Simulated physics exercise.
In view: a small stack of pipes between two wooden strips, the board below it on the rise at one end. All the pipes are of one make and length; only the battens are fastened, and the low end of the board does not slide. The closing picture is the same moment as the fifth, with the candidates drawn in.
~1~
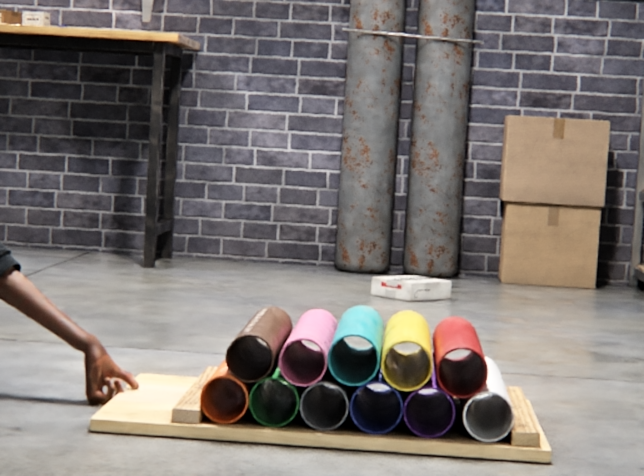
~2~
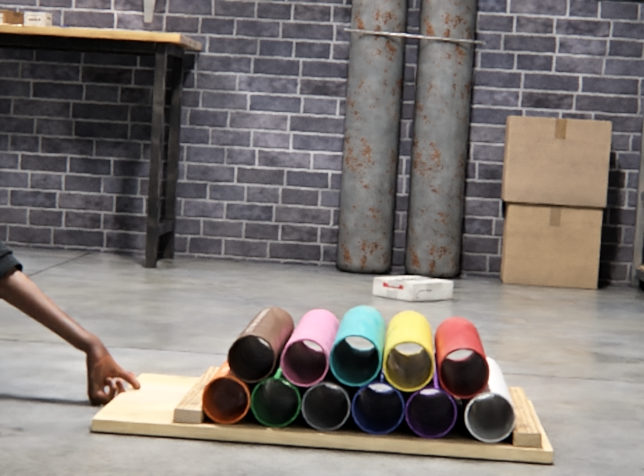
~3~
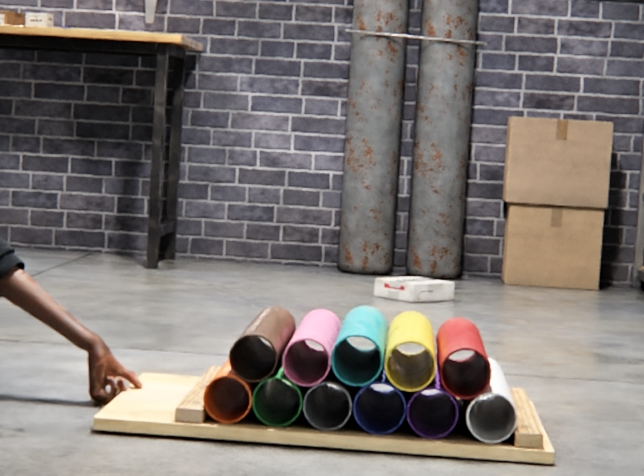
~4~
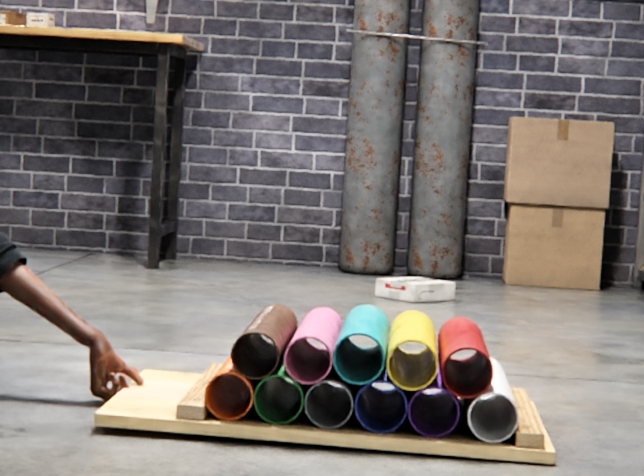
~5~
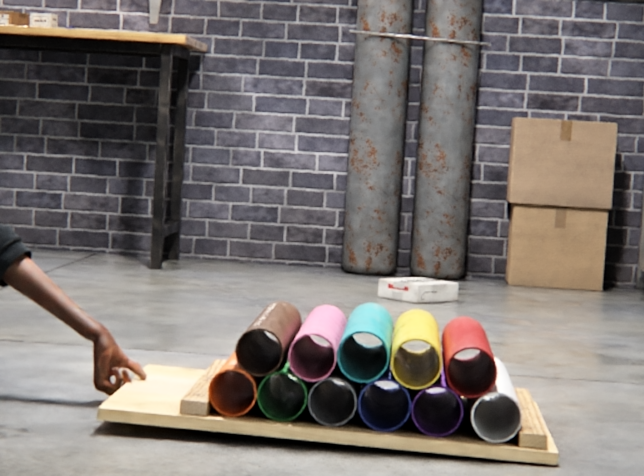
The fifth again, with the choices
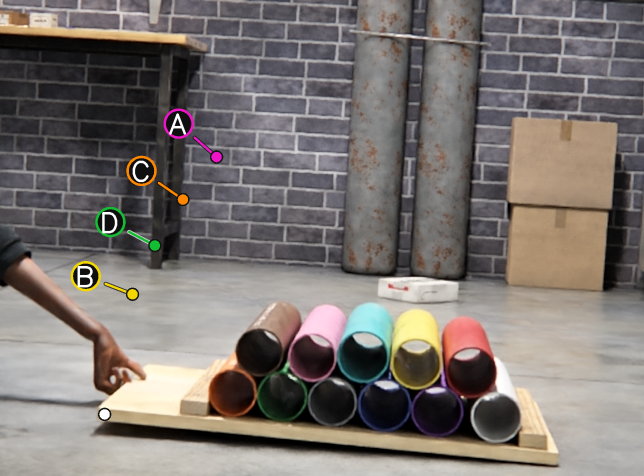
Colourful pipes stacked in two rows on a wooden board, a hand at the left slightly raising that end.
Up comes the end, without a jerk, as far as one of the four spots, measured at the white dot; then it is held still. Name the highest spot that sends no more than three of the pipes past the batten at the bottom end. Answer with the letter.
D is the limit.
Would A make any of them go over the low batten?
At A: Yes.
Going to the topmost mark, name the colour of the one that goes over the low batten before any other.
The red one.
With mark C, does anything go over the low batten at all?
Yes, at C.
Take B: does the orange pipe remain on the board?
Yes.
On the copy, A at (217, 157); B at (132, 294); C at (183, 200); D at (155, 245); the white dot at (105, 414).
On D. First, board at 15°.
Then, board at 24°.
Finally, board at 24°, none over the low batten.
By contrast, A eight over the low batten; B none over the low batten; C four over the low batten (yellow, red, pink, turquoise).
